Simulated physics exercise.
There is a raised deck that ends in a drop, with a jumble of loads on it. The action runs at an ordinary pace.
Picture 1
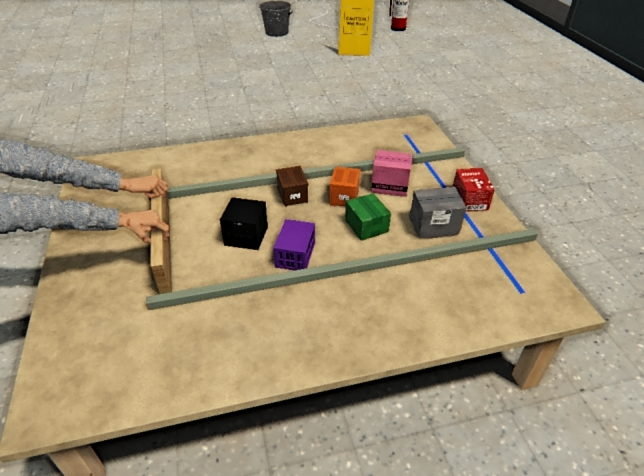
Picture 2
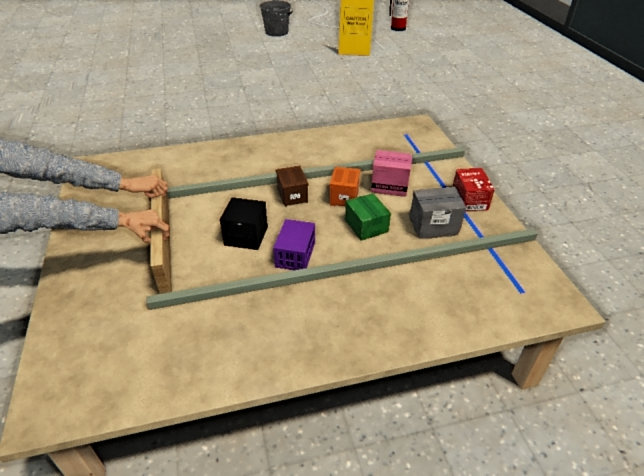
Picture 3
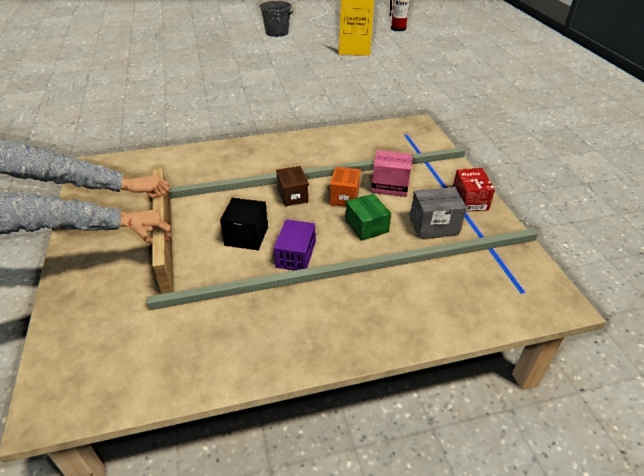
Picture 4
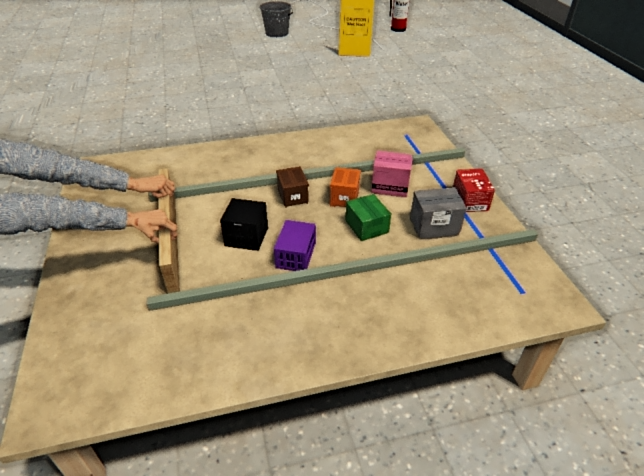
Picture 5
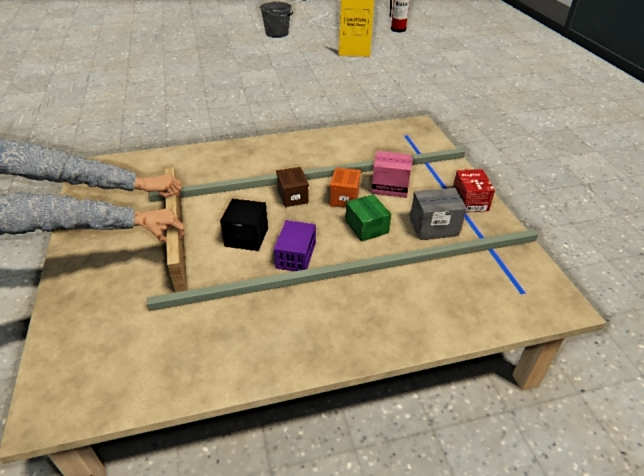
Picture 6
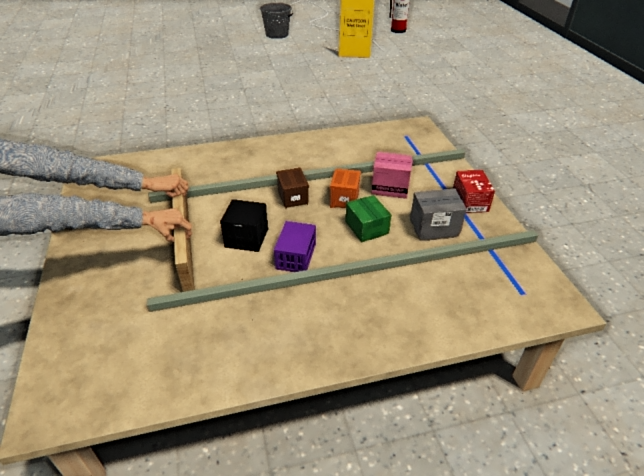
On a wooden table, two hands slowly push a plank right toward scattered colored boxes.
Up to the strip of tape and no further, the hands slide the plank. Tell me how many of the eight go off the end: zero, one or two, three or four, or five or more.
Count: Three or four.
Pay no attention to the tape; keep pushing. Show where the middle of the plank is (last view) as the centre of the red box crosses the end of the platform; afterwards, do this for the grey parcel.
With the red box it sits around (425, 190), with the grey parcel around (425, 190).
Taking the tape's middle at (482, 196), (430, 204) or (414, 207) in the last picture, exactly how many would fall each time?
Tallies in the order given: 6, 2, 0.
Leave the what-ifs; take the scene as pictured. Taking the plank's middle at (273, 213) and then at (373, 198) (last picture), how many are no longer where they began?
First position 2; second position 7.
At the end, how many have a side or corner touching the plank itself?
So the total is 3.
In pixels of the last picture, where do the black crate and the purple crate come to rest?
I'd say approximately (471, 186) and then (486, 211).
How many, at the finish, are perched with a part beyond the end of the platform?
It would come to 2.
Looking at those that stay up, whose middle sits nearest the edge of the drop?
It's the green parcel.
Early on, none off yet; red box at rest near (473, 191); grey parcel at rest near (437, 215); pink box at rest near (392, 175).
A while later, none off yet; red box at rest near (473, 191); grey parcel moving near (439, 215); pink box travelled a little near (403, 173).
Further along, none off yet; red box travelled a little near (484, 188); grey parcel travelled well along near (505, 209); pink box travelled well along near (459, 164).
Finally, the number that fall off is three or four; lost, pink box, grey parcel and red box.
